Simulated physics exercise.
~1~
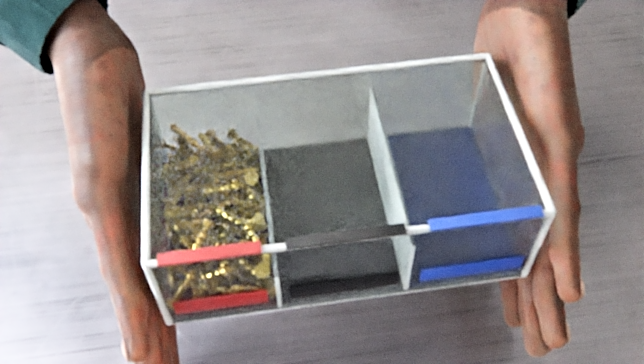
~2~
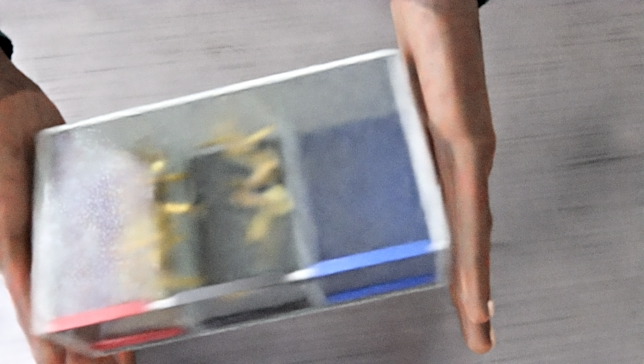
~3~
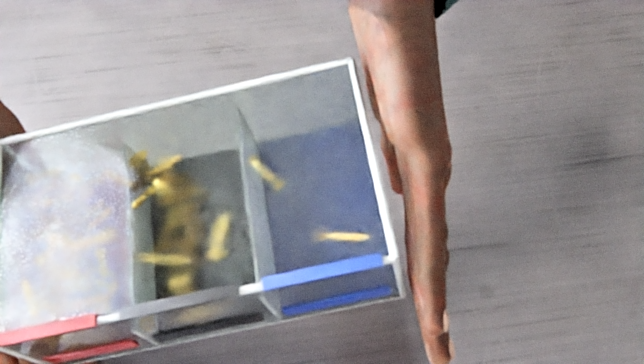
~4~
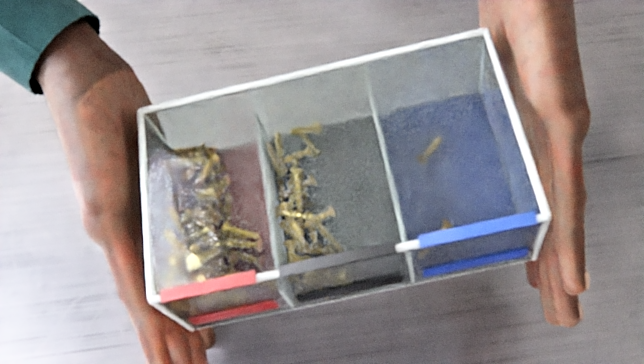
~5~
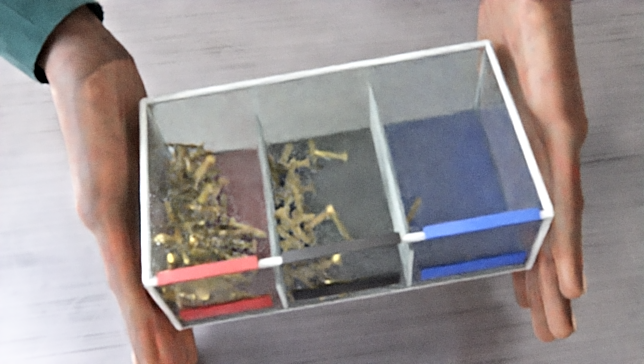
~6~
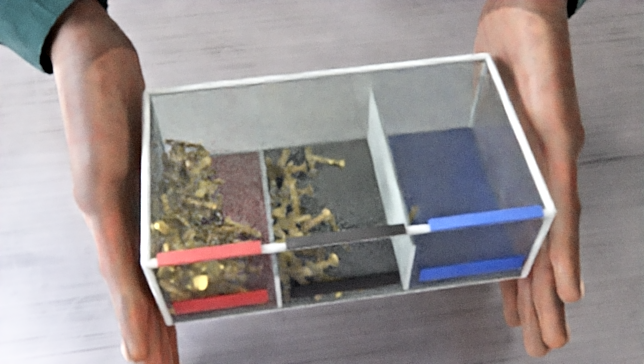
A pair of hands shook a clear, lidded box of brass-coloured screws from side to side and tilted it, scattering screws out of the red section, then levelled it and held it still, with most left in red and a smaller share in black.
